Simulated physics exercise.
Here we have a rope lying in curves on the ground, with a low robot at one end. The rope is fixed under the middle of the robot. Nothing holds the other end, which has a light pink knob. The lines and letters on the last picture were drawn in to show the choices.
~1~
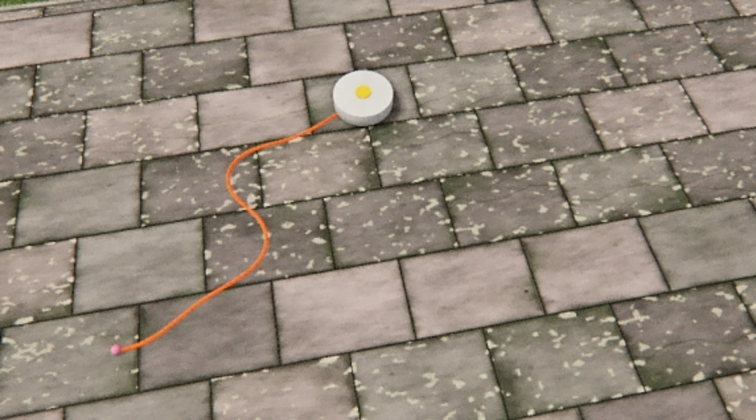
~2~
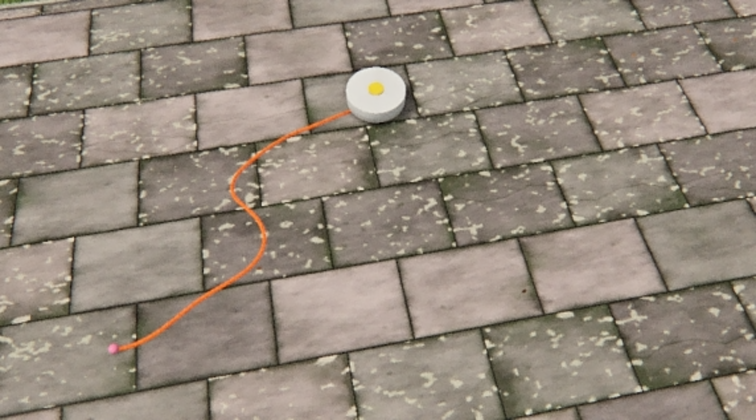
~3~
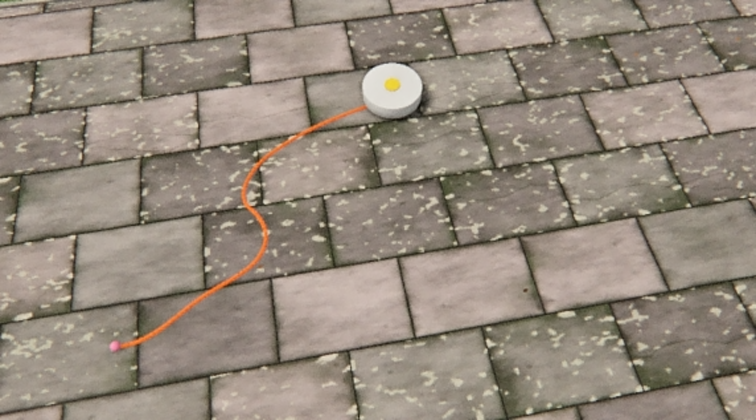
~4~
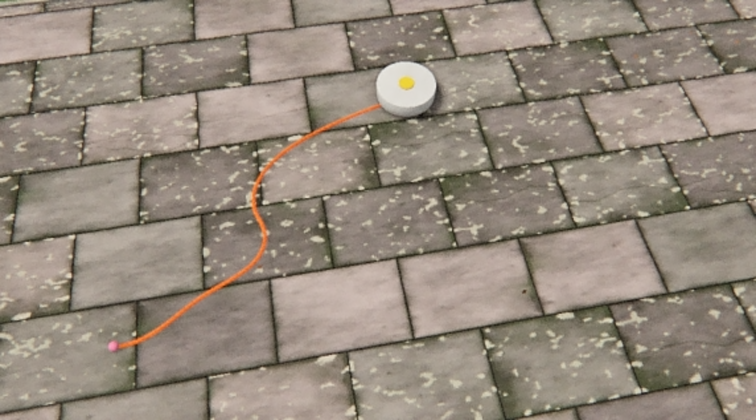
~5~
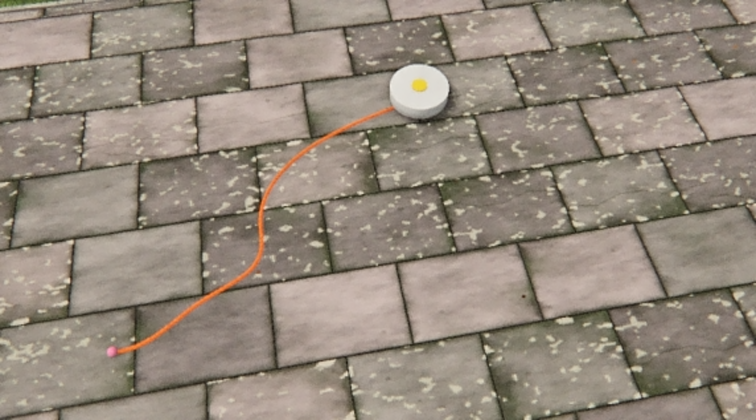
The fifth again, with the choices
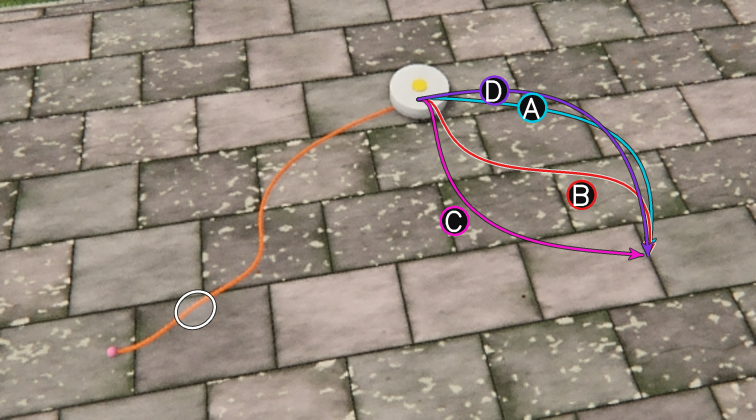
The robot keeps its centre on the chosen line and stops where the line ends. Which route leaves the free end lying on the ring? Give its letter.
The robot should drive C.
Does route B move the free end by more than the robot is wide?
Yes.
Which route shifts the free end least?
Route C.
On the marked copy, A from (418, 99) via (583, 120) to (649, 251); B from (418, 99) via (545, 171) to (648, 256); C from (418, 99) via (475, 211) to (642, 255); D from (418, 99) via (584, 113) to (648, 256); the ring at (195, 309).
Following C. Soon after the start, robot (456, 180), middle of the rope (270, 203), free end (113, 352).
Later, robot (561, 241), middle of the rope (333, 244), free end (120, 350).
In the end, robot (653, 251), middle of the rope (420, 264), free end (195, 310); the free end is on the ring.
As for the rest, A leaves the free end at (253, 251); B leaves the free end at (224, 286); D leaves the free end at (251, 250).
